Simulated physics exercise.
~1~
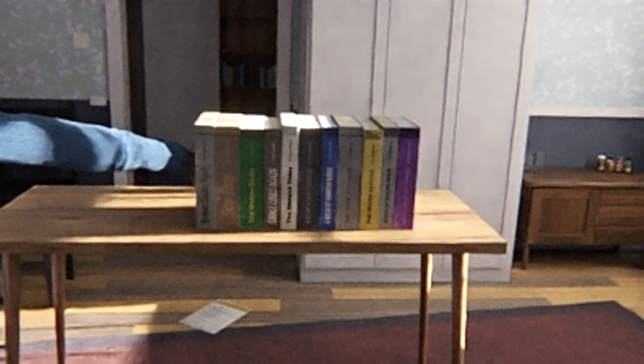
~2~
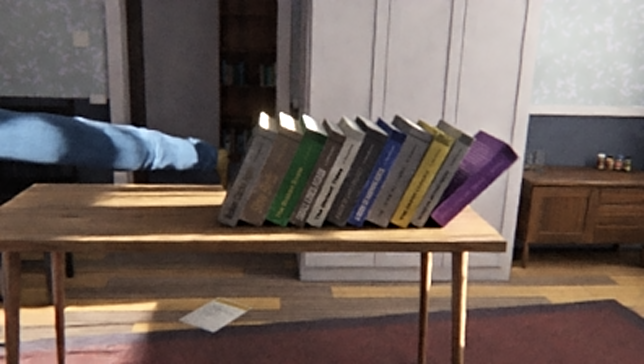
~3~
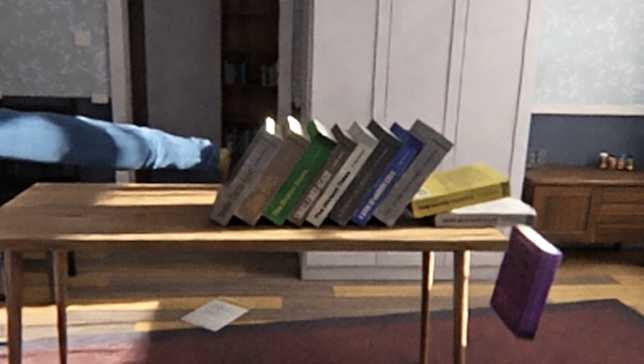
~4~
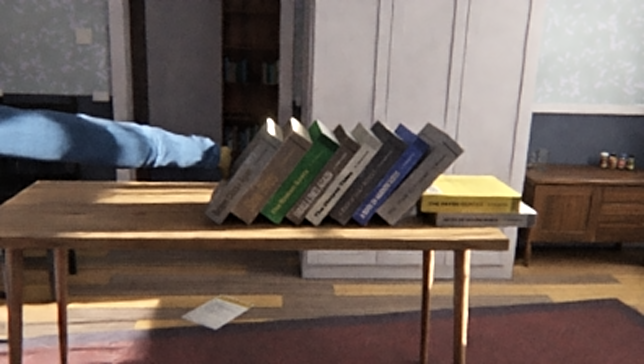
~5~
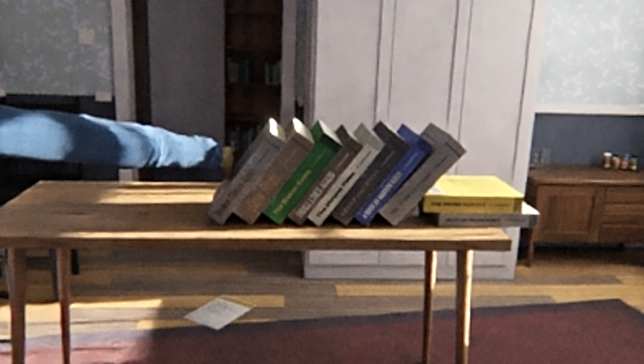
On a wooden table, a blue-sleeved arm pushed a row of books to the right, and the purple one dropped off the edge while the yellow one fell onto its side on top of another, leaving the rest leaning.
